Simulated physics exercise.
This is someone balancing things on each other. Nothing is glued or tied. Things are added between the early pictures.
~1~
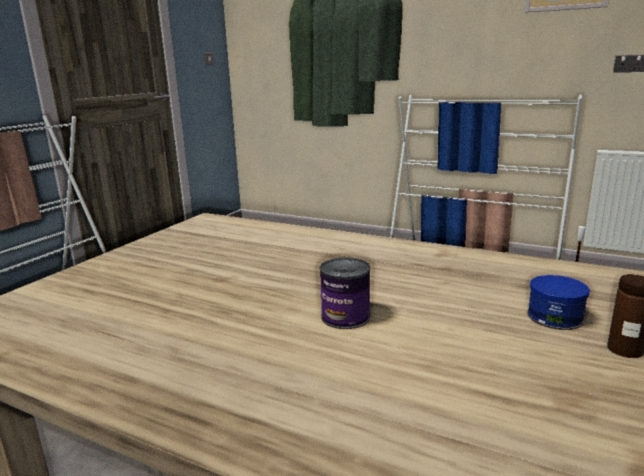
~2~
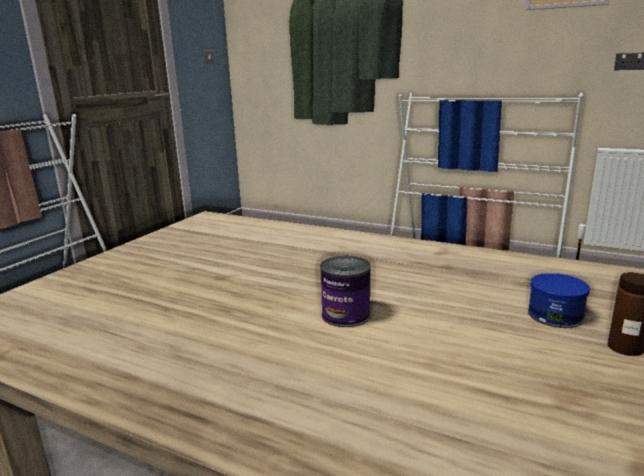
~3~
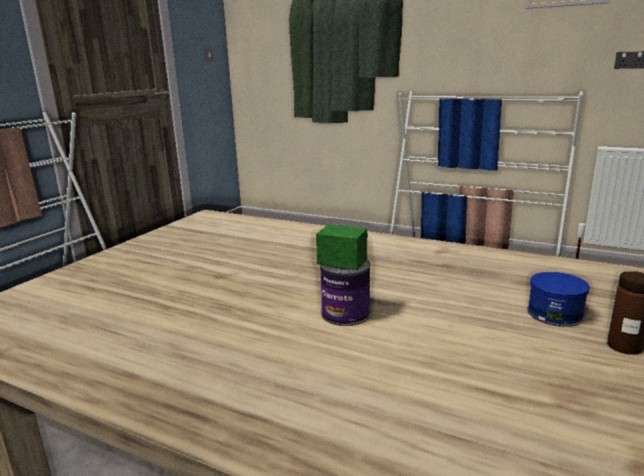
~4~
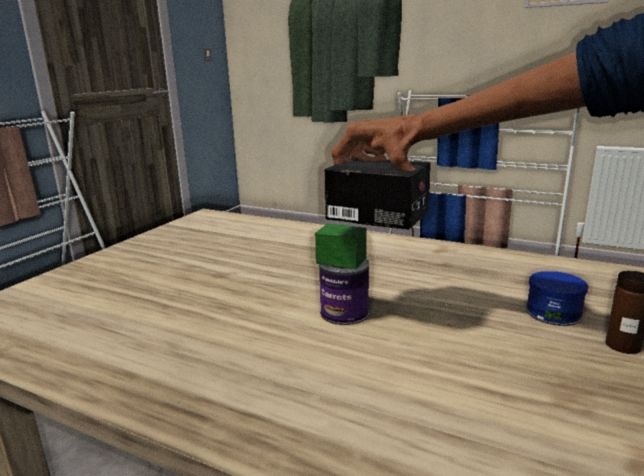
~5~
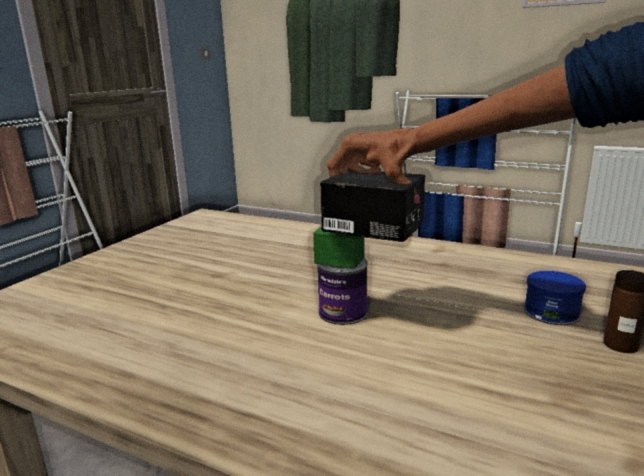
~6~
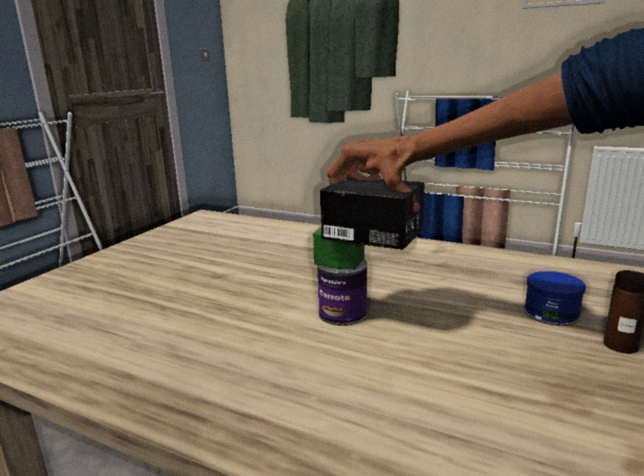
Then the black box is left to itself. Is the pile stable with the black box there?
Here the pile loses its balance.
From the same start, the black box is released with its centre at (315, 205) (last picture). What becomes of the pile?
Then it loses its balance.
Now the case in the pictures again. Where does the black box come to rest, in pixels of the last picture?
Near (335, 325).
Then, 0.40 s past the last view, black box now fallen.
Then, 0.60 s past the last view, things are still on the move.
Finally, fallen, black box; the other 4 still in place. Final places as the last picture's camera would see them, black box near (335, 325). The pile comes apart.
